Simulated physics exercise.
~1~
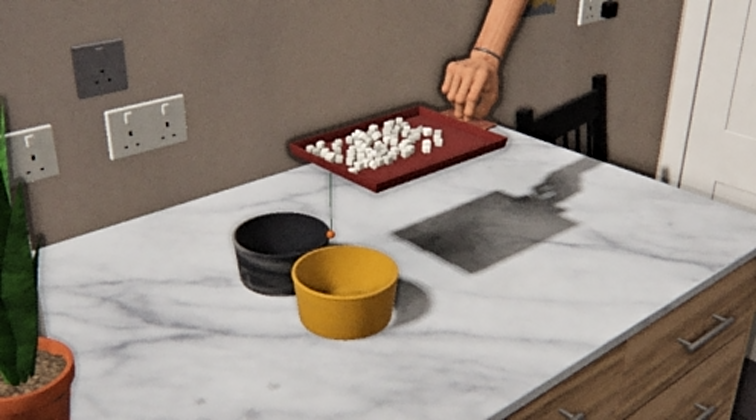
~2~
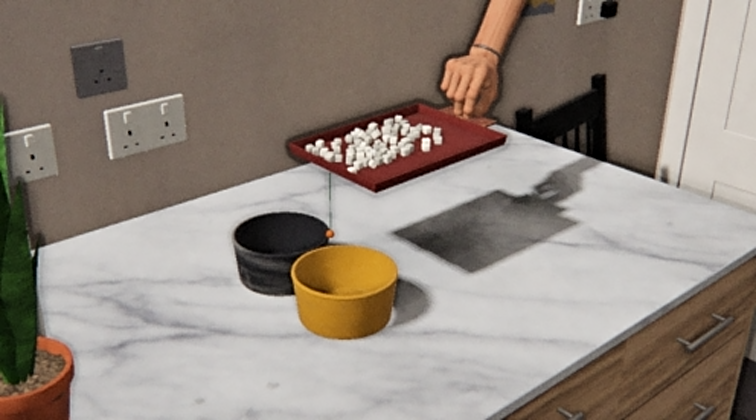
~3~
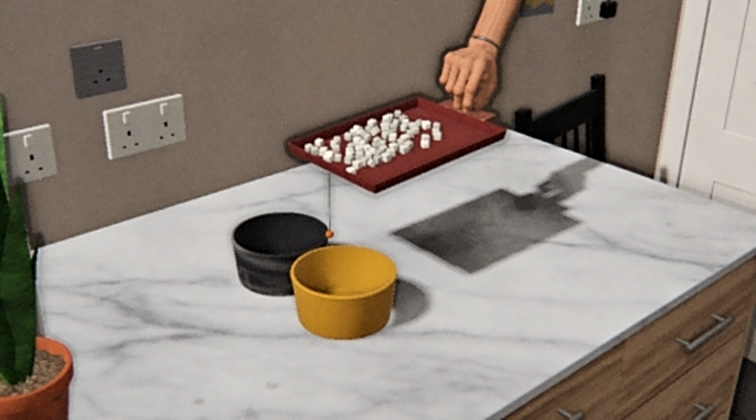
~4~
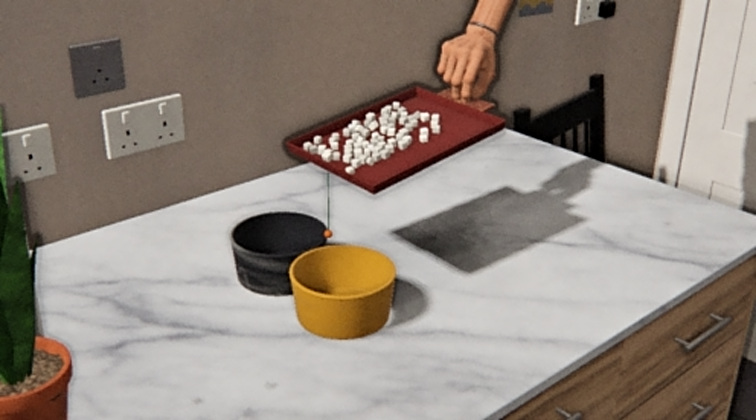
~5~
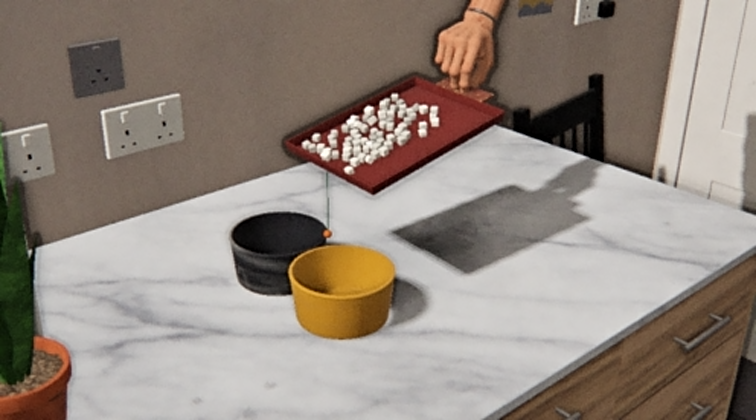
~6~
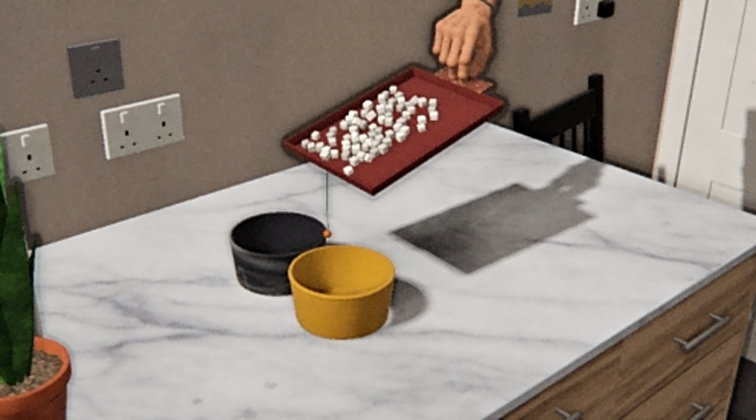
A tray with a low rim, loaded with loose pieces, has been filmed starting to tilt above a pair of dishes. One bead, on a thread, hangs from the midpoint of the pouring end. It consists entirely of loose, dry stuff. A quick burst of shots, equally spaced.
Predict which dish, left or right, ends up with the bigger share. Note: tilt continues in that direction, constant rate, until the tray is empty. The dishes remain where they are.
Right.
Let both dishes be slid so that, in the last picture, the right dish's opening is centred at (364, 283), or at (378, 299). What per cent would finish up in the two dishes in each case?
About 80 and 90 per cent.
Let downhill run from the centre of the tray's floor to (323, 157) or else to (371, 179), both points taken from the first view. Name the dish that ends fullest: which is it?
Results - the dish on the left side first, the dish on the right side second.
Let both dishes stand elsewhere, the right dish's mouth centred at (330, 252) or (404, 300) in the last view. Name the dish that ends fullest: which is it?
The first time it's the right-side dish, the second time it's the left-side dish.
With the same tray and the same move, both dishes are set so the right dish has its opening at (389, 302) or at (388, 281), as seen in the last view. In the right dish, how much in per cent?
10 % and 20 %.
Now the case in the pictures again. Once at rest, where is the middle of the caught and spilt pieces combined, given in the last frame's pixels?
Roughly at (318, 312), give or take.
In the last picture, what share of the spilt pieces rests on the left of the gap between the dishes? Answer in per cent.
Close to 100 in a hundred.
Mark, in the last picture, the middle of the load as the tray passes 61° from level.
Close to (337, 153).
Soon, tray tipped steeply; all on the tray.
A while on, tray tipped past a quarter turn; nearly all on the tray; a stray few in the right dish.
Towards the end, tray tipped past a quarter turn; about half in the right dish; a small part in the left dish; about a quarter outside both.
Finally, tray tipped past a quarter turn; about half in the right dish; a small part in the left dish; about a quarter outside both.
